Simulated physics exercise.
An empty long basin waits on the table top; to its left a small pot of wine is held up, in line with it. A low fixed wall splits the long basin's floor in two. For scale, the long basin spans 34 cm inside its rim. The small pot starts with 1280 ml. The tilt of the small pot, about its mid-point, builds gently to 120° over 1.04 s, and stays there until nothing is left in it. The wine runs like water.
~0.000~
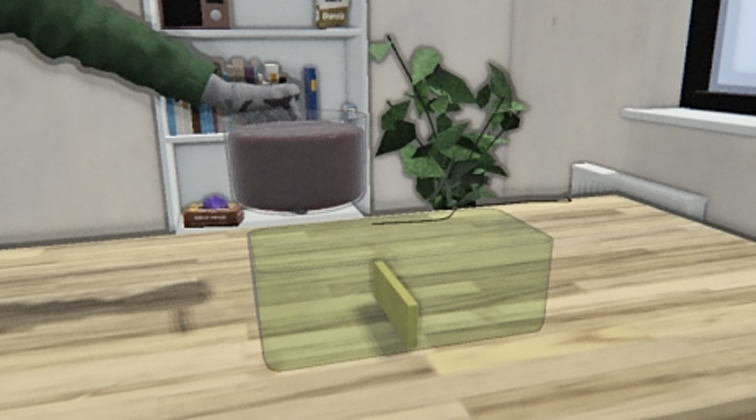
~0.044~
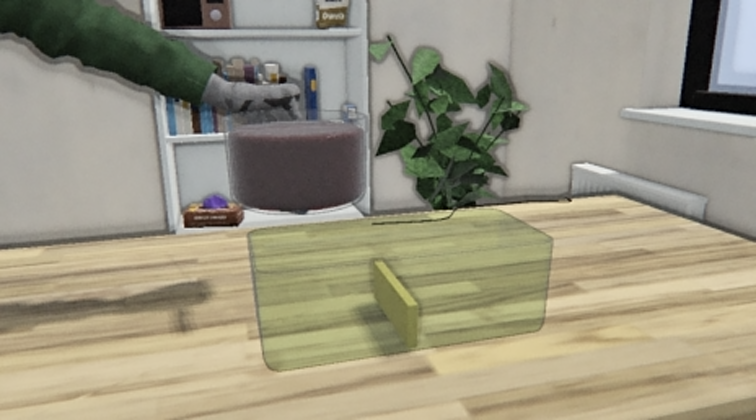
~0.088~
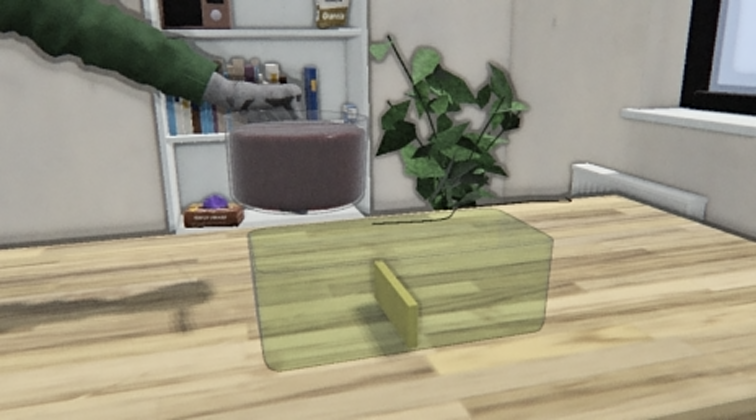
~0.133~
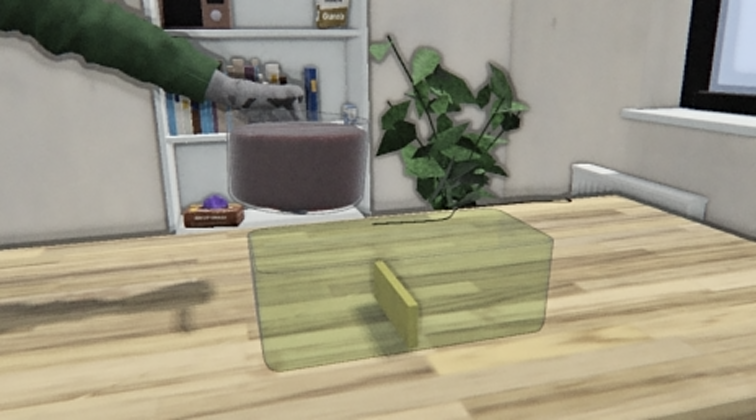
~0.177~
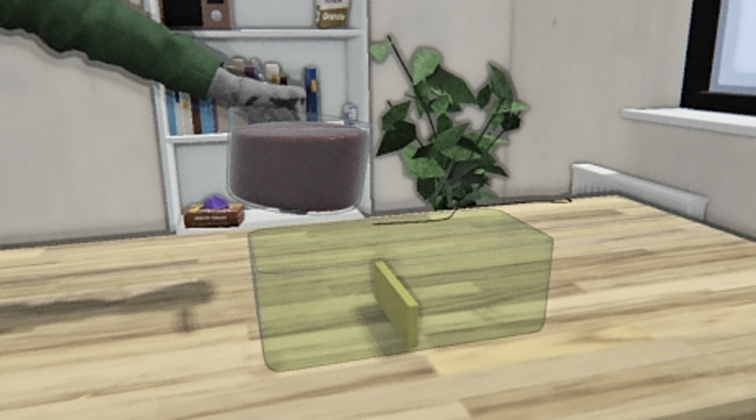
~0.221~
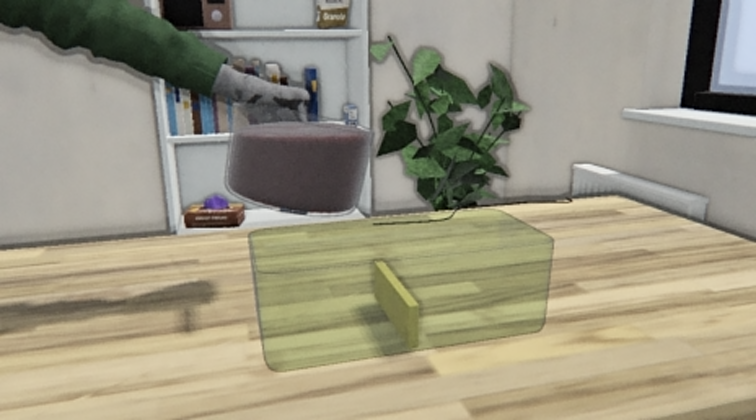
The clip opens with a gloved hand in a green sleeve at a small, clear pot of dark wine, held above the left side of an empty, see-through yellow basin on a wooden table. The pot stays nearly level at first, then tilts slightly to the right while the basin remains still.
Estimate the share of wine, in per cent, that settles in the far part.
About 67 per cent.
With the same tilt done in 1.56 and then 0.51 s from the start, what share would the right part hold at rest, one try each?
First 70, then 40 per cent.
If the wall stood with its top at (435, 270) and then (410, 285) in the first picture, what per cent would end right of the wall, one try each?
In turn about 15 and 50 per cent.
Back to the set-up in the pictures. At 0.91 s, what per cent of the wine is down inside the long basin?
About 90 per cent.
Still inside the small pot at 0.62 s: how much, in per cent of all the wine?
Near 52 in a hundred.
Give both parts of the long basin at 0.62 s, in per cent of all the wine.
Some 1 per cent left and 20 right.
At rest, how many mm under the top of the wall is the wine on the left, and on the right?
Left about 36 mm, right about 18 mm.
After 0.62 s the tilt is 77° and 53 per cent is still to pour, 1 is left of the wall and 21 right of it.
After 0.91 s the tilt is 115° and 6 per cent is still to pour, 24 is left of the wall and 67 right of it.
After 1.21 s the tilt is 120° and 0 per cent is still to pour, 32 is left of the wall and 67 right of it.
After 1.54 s the tilt is 120° and 0 per cent is still to pour, 32 is left of the wall and 67 right of it.
In the end 32 per cent lies left of the wall, 67 right of it and 1 outside.
